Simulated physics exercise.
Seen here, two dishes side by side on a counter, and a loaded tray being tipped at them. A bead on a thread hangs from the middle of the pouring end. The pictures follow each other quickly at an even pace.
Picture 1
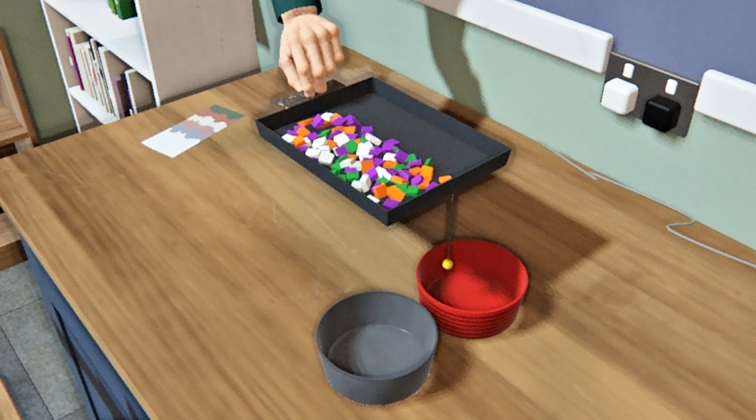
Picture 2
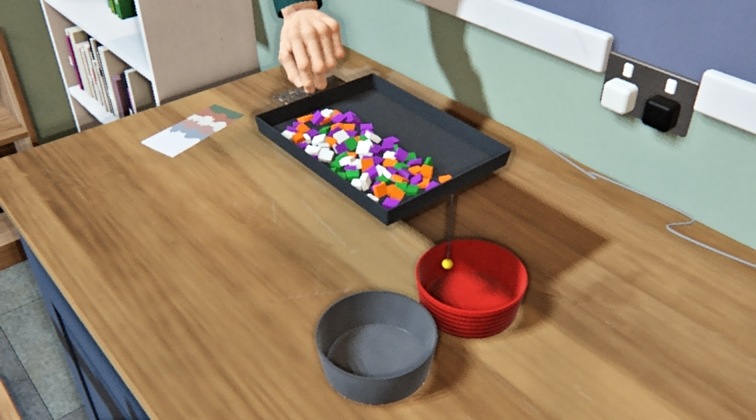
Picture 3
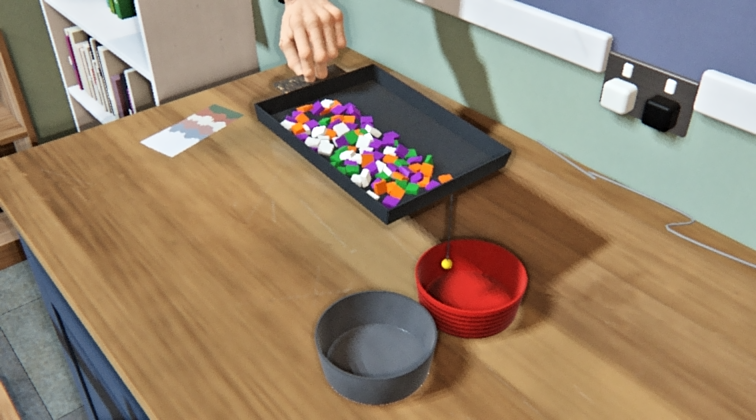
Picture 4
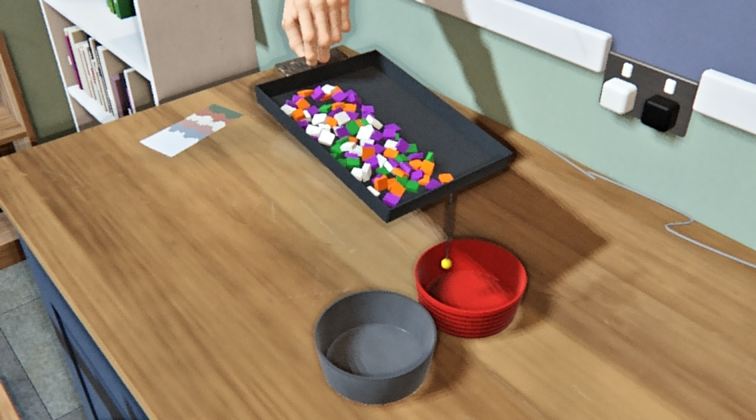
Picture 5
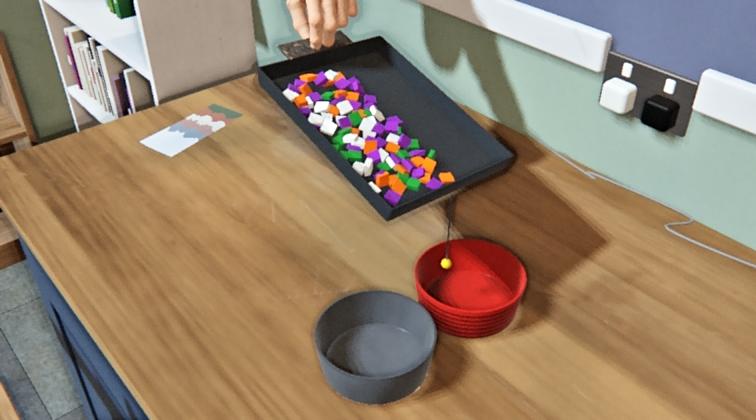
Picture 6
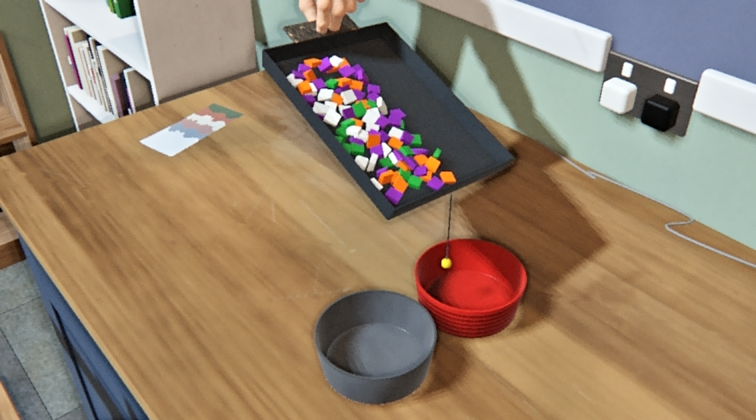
The clip opens on a dark tray of colourful mosaic tiles held level above a wooden counter, near a grey dish and a red dish, with a yellow bead hanging at its near end. The hand then raises the far end, gradually steepening the tray's slant, while the dishes stay still.
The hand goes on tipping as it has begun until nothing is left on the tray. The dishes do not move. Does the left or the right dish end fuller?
The right one ends fuller.
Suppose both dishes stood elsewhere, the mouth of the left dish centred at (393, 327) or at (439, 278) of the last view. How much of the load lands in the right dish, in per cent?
First some 80, then 20 per cent.
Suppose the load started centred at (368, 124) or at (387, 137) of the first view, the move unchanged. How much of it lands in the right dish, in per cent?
Near 60 % and 70 %.
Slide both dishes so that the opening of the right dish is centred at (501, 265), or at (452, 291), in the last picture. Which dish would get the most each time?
First the dish on the right, then the right dish.
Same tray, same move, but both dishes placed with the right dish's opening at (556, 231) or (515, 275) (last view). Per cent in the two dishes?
In turn 80 and 80 in a hundred.
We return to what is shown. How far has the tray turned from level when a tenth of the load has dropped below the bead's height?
At some 85 degrees.
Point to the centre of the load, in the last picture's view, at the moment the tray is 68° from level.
Around (454, 174).
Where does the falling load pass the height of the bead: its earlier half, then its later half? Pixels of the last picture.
The first part at (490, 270); the rest at (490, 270).
Soon, tray tipped steeply; nearly all on the tray; a small part in the air.
A while on, tray tipped past a quarter turn; about half on the tray; about a quarter in the right dish; a small part outside both; about a quarter in the air.
Towards the end, tray tipped past a quarter turn; about two thirds in the right dish; about a third outside both.
Finally, tray tipped past a quarter turn; none in the left dish; about two thirds in the right dish; about a third outside both.
